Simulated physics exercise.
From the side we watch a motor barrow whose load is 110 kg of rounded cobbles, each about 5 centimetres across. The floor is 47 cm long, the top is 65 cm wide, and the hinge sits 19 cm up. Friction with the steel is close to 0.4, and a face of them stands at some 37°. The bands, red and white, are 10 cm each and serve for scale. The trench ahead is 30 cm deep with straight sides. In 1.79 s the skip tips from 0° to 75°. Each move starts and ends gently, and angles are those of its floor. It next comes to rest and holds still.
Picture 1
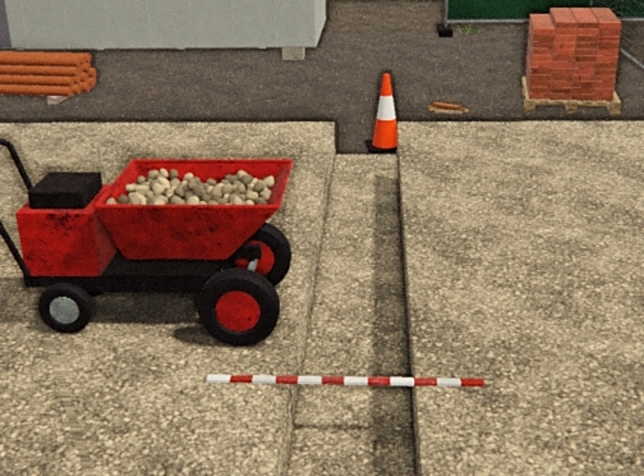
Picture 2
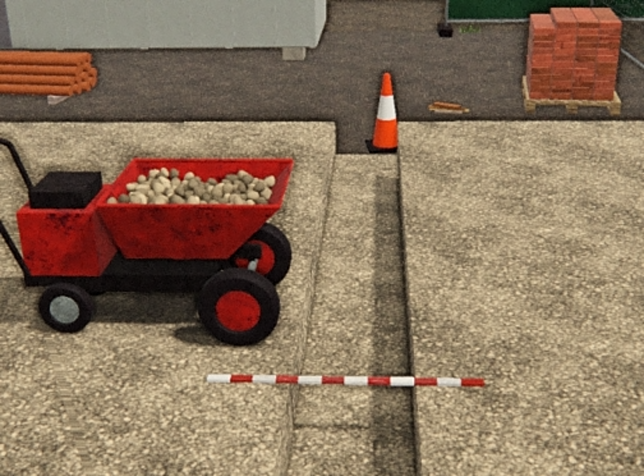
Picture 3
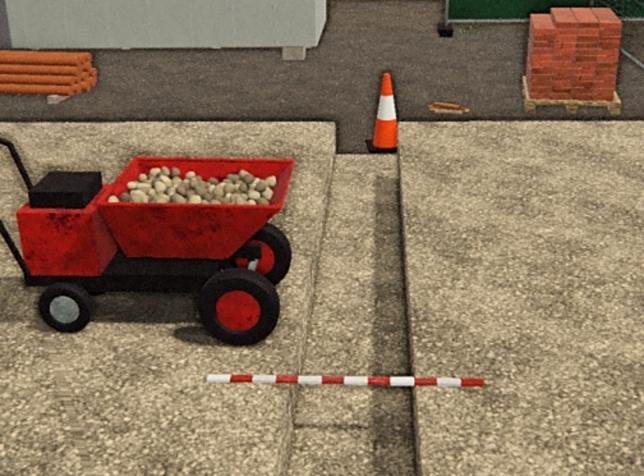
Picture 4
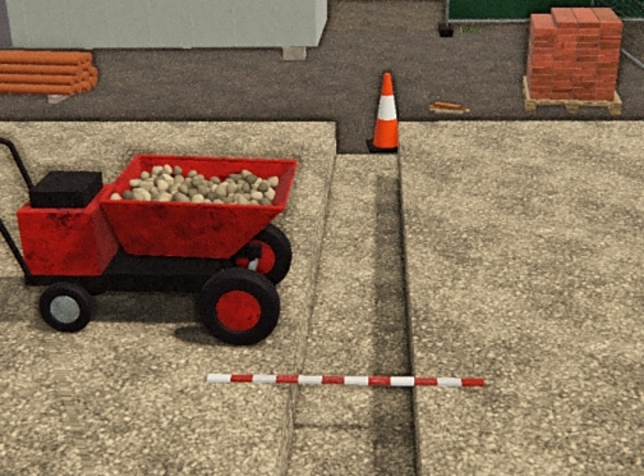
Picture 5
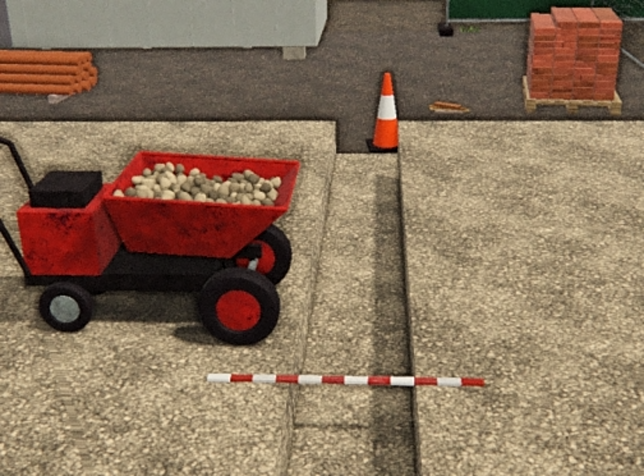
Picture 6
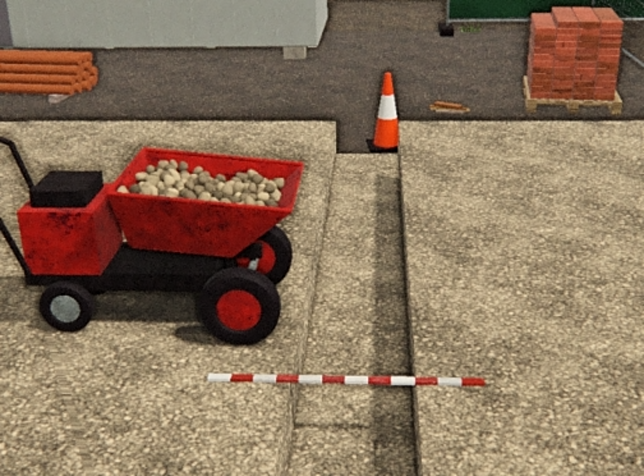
The red skip of a motor barrow, loaded with rounded cobbles, sat level at first, then tilted slightly and gently toward the right, while the barrow stayed still beside a straight-sided trench.
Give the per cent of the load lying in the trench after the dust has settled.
Close to 83 in every hundred.
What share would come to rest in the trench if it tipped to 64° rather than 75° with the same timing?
With that change, near 85 per cent.
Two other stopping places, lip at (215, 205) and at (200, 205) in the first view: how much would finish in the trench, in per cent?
100 % and 100 %.
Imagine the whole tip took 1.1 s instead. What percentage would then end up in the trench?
Roughly 75% would finish there.
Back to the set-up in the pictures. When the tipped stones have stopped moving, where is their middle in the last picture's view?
Around (387, 357).
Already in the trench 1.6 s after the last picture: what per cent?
Close to 65 per cent at that time.
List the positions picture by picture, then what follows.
Lip at (279, 207), floor tilted 0°, highest stones at (206, 184), in the first frame.
The skip is at 0°, its lip at (279, 207); the top of the load is at (195, 183), in the second frame.
The skip is at 1°, its lip at (281, 208); the top of the load is at (187, 181), in the third frame.
Lip at (284, 209), floor tilted 2°, highest stones at (166, 180), in the fourth frame.
Lip at (287, 210), floor tilted 4°, highest stones at (168, 178), in the fifth frame.
Lip at (291, 211), floor tilted 6°, highest stones at (168, 175), in the sixth frame.
Then, 1.0 s after the last picture the floor is at 63°, 97 % in the skip, 3 % in the trench; the foremost stones are at (387, 296).
Then, 1.6 s after the last picture the floor is at 75°, 19 % in the skip, 65 % in the trench, 16 % past the trench; the foremost stones are at (514, 308).
Then, 1.9 s after the last picture the floor is at 75°, 2 % in the skip, 80 % in the trench, 17 % past the trench; the foremost stones are at (565, 311).
Then, 3.9 s after the last picture the floor is at 75°, 0 % in the skip, 83 % in the trench, 17 % past the trench; the foremost stones are at (583, 311).
